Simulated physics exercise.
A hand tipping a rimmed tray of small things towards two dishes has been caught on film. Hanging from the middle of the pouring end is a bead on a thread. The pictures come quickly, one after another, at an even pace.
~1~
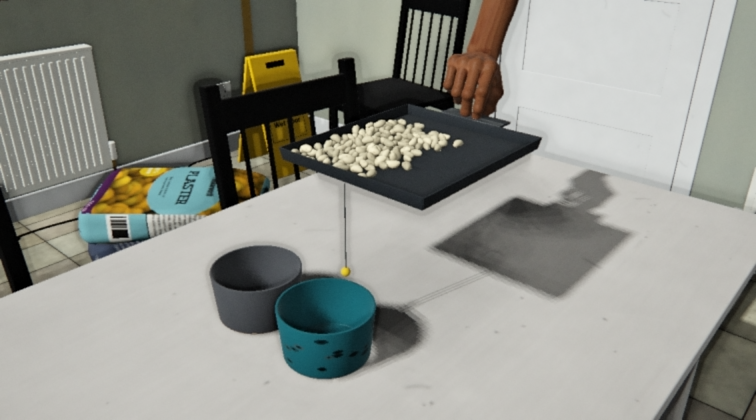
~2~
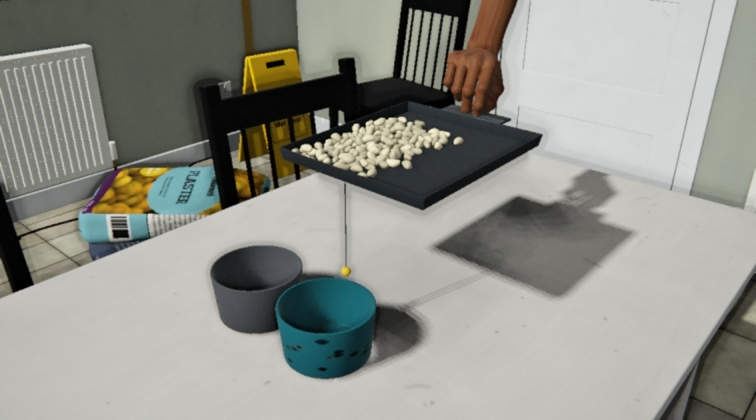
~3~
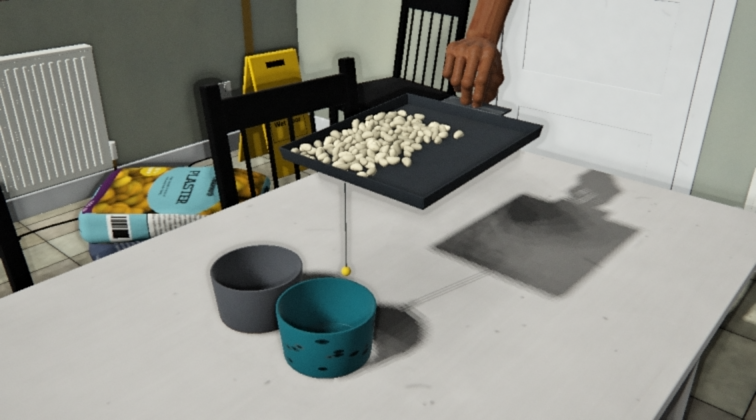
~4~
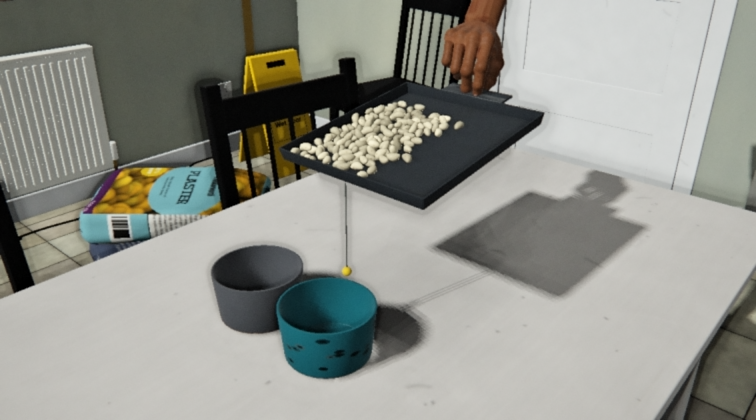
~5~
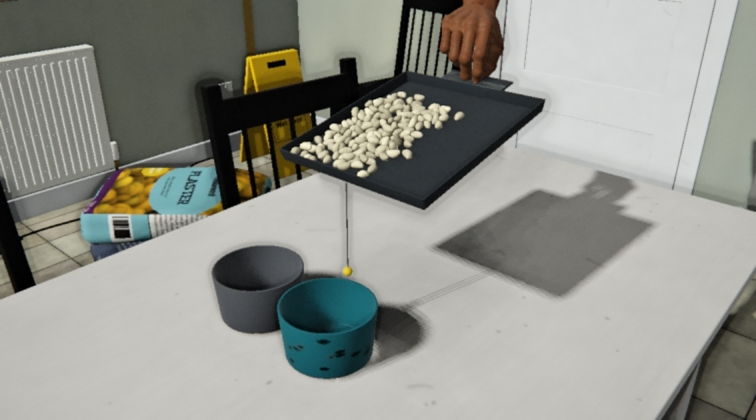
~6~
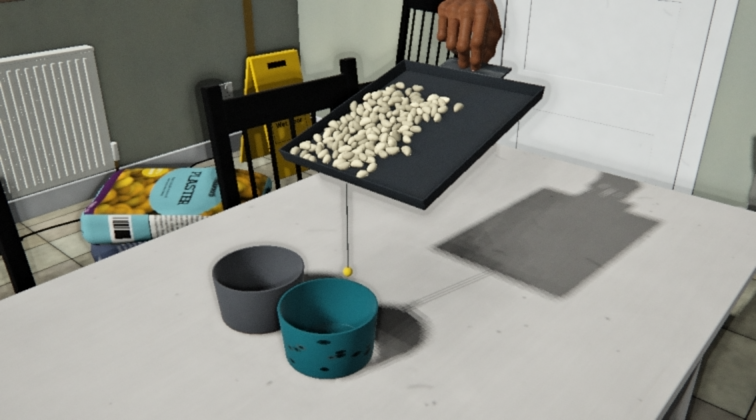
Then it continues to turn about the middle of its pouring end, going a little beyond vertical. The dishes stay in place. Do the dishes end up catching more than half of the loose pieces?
Yes.
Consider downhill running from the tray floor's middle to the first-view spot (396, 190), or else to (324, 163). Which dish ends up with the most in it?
Place one gives the rightmost dish, place two gives the leftmost dish.
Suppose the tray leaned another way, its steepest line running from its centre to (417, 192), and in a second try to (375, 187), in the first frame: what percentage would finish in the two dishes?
Respectively 20 and 60 in a hundred.
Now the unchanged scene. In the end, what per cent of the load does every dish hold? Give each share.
30 % left, 50 % right.
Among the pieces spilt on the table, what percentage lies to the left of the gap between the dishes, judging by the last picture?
Near 60 %.
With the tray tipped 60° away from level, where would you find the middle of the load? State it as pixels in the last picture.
Somewhere near pixel (335, 137).
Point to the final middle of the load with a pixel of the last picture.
Close to (308, 342) in the last view.
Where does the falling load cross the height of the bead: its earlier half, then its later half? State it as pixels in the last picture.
(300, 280) first, (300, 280) later.
Soon after the last picture, tray tipped steeply; nearly all on the tray; a stray few in the air.
A little later, tray tipped right over; nearly all on the tray; a stray few in the right dish; a stray few outside both.
Later still, tray tipped past a quarter turn; about half in the right dish; about a third in the left dish; about a quarter outside both.
At rest, tray tipped past a quarter turn; about half in the right dish; about a third in the left dish; about a quarter outside both.
